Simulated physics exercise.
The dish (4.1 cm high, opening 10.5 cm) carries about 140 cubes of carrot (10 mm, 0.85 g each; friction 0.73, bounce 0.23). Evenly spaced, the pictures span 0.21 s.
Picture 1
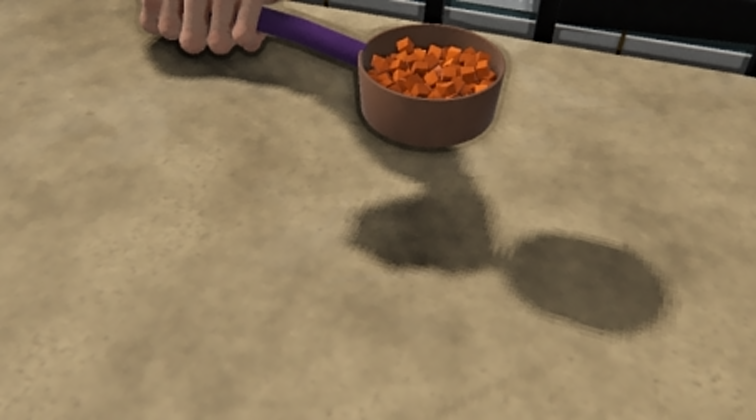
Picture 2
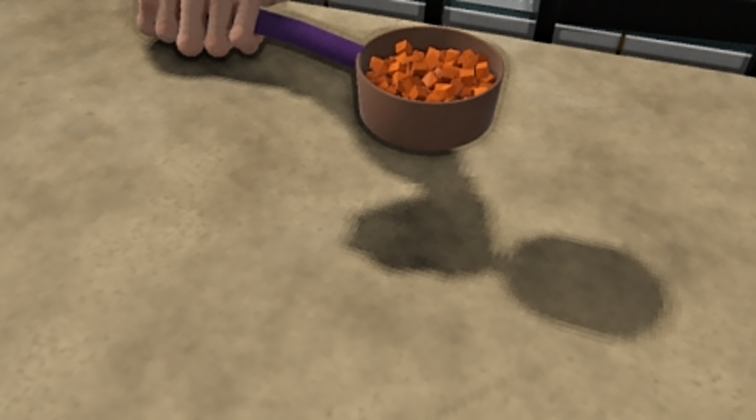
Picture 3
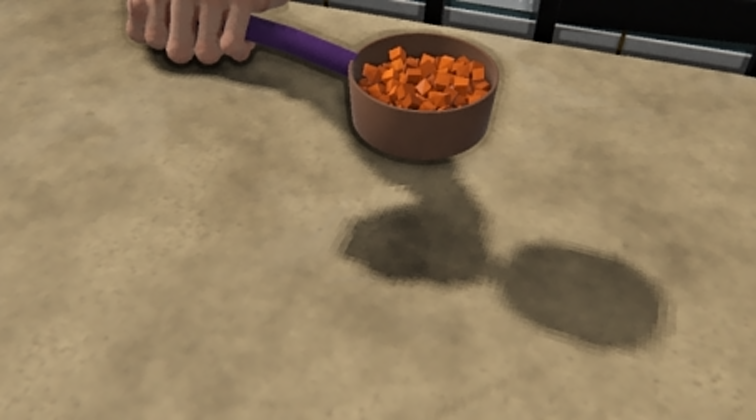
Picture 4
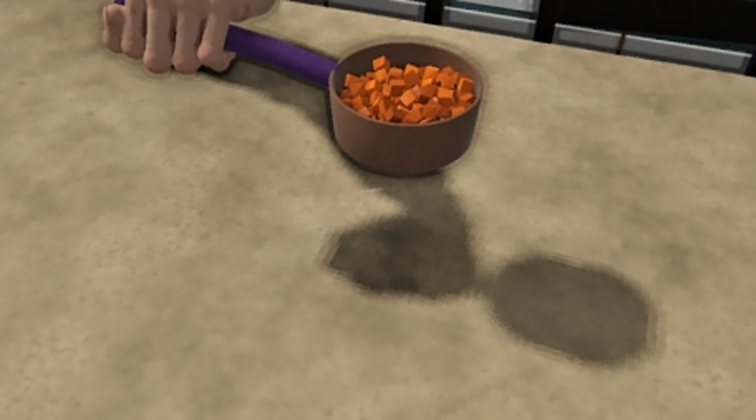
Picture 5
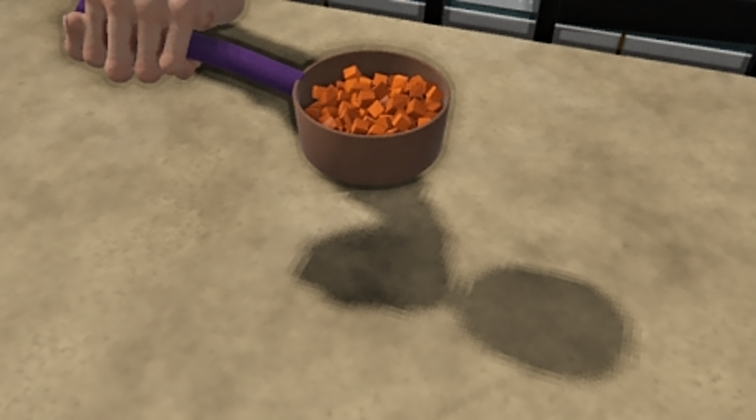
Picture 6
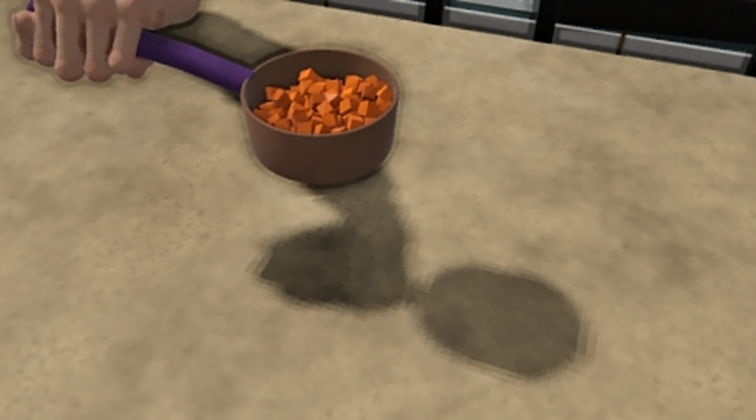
A hand gripping the purple handle of a brown dish full of orange carrot cubes moved it toward the viewer and left above a mottled tan surface, then carried it further left, staying level.
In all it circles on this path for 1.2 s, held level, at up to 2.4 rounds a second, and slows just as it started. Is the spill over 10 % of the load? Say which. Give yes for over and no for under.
Yes, over.
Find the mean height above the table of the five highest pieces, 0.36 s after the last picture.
I'd say some 20 cm.
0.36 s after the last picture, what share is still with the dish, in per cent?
Roughly 90 %.
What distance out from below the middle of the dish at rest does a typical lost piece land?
Roughly 24 cm.
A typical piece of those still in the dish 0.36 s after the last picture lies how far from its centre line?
Roughly 3.0 cm from the centre line.
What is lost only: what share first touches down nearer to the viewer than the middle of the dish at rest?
I'd put it at close to 60 in a hundred.
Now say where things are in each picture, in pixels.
The first picture shows dish at (428, 107); tilt 0 degrees; moved 0.0 cm; top of the load at (420, 55).
The second picture shows dish at (426, 110); tilt 0 degrees; moved 0.4 cm; top of the load at (468, 57).
The third picture shows dish at (420, 120); tilt 0 degrees; moved 1.6 cm; top of the load at (462, 64).
The fourth picture shows dish at (403, 133); tilt 0 degrees; moved 3.5 cm; top of the load at (447, 75).
The fifth picture shows dish at (371, 145); tilt 0 degrees; moved 6.0 cm; top of the load at (380, 84).
The sixth picture shows dish at (323, 143); tilt 0 degrees; moved 8.9 cm; top of the load at (322, 85).
Then, 0.36 s after the last picture, dish 90 %, in the air 5 %; middle of the pieces not yet landed near (418, 104).
Then, 0.65 s after the last picture, dish 80 %, fallen right of where it stops 5 %, fallen in front of where it stops 5 %, in the air 5 %; middle of the pieces not yet landed near (371, 41).
Then, 0.93 s after the last picture, dish 70 %, fallen behind where it stops 5 %, fallen left of where it stops 5 %, fallen right of where it stops 10 %, fallen in front of where it stops 5 %, in the air 5 %; middle of the pieces not yet landed near (271, 99).
Then, 1.19 s after the last picture, dish 70 %, fallen behind where it stops 5 %, fallen left of where it stops 5 %, fallen right of where it stops 10 %, fallen in front of where it stops 10 %; middle of the pieces not yet landed near (267, 60).
In the end, dish 70 %, fallen behind where it stops 5 %, fallen left of where it stops 5 %, fallen right of where it stops 10 %, fallen in front of where it stops 10 %.
